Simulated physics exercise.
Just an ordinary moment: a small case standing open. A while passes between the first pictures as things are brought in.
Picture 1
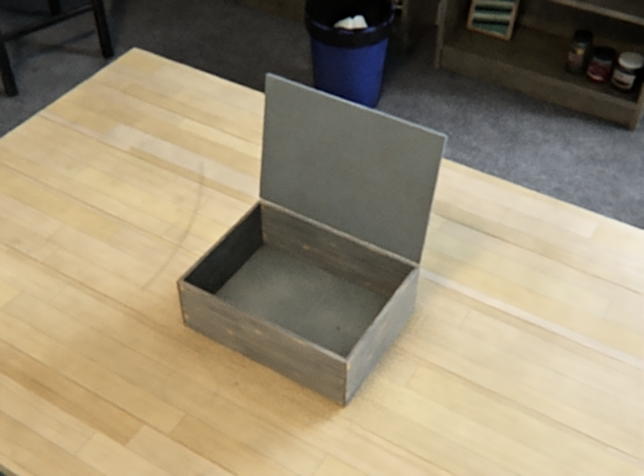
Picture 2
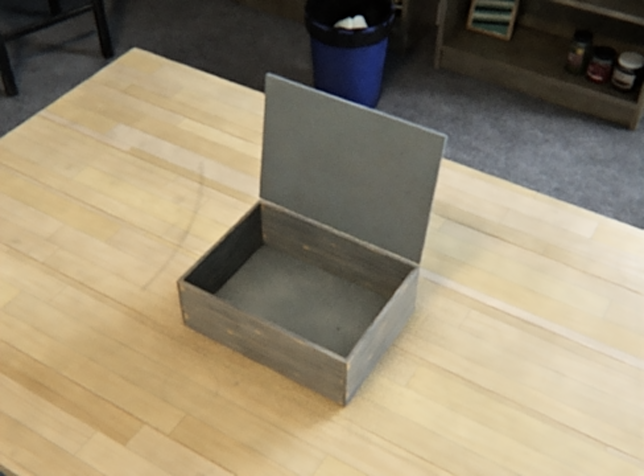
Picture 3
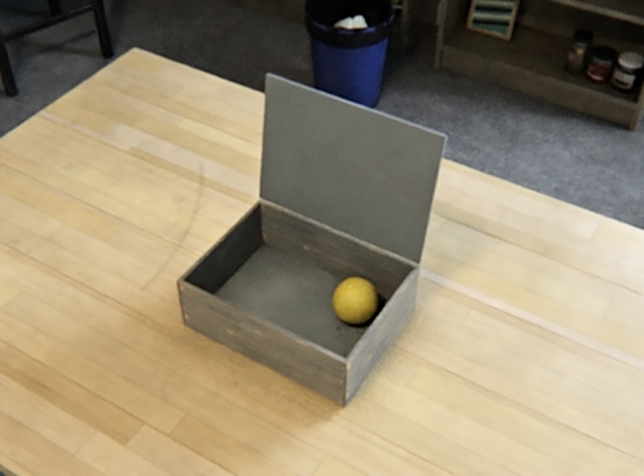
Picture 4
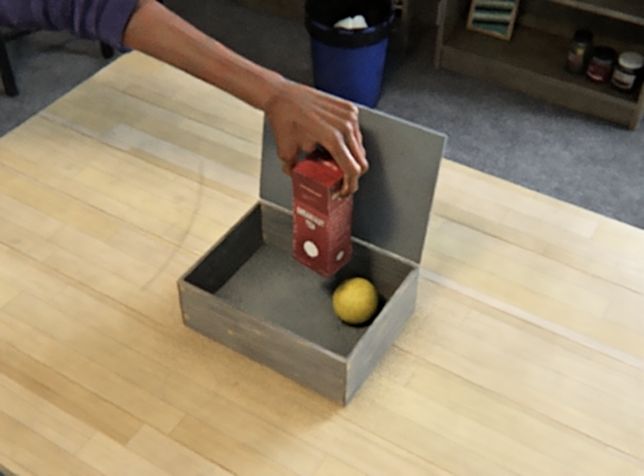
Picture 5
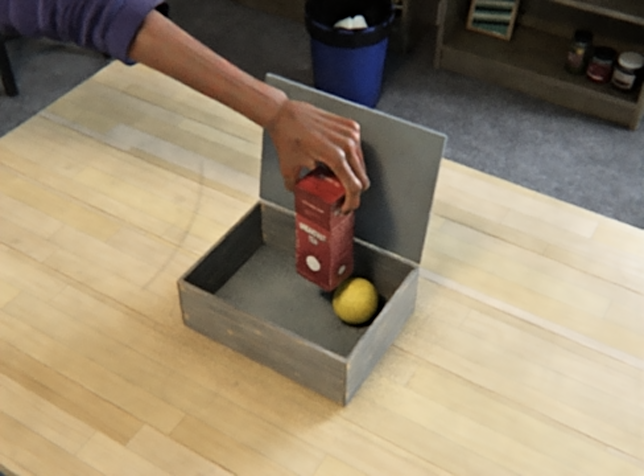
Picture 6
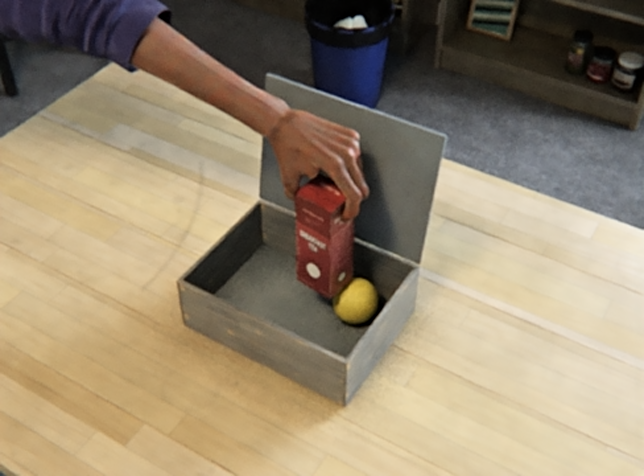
On a pale wooden table, a small grey case stands open and empty, and then a yellow lemon is inside, toward the right. A hand reaches in from the upper left holding a red carton upright, and lowers it a short way into the case beside the lemon, still gripping its top.
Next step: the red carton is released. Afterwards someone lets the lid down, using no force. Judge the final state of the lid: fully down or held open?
Meets the rim.
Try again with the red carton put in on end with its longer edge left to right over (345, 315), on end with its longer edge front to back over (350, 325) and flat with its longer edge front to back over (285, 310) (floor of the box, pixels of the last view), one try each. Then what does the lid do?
So, one: It drops fully; two: It remains raised; three: It drops fully.
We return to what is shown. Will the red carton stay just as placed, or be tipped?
At the finish the red carton goes crooked.
Then, 0.40 s on from there, red carton on its side near (282, 290); yellow lemon shifted a little.
Then, 1.50 s on from there, lid 66° above the rim; red carton on its side near (276, 289); yellow lemon shifted a little.
Then, 1.90 s on from there, lid 21° above the rim; red carton on its side near (276, 289).
In the end, lid shut; toppled in the box, red carton; yellow lemon unmoved. At the end, from the last picture's camera, red carton near (276, 289).
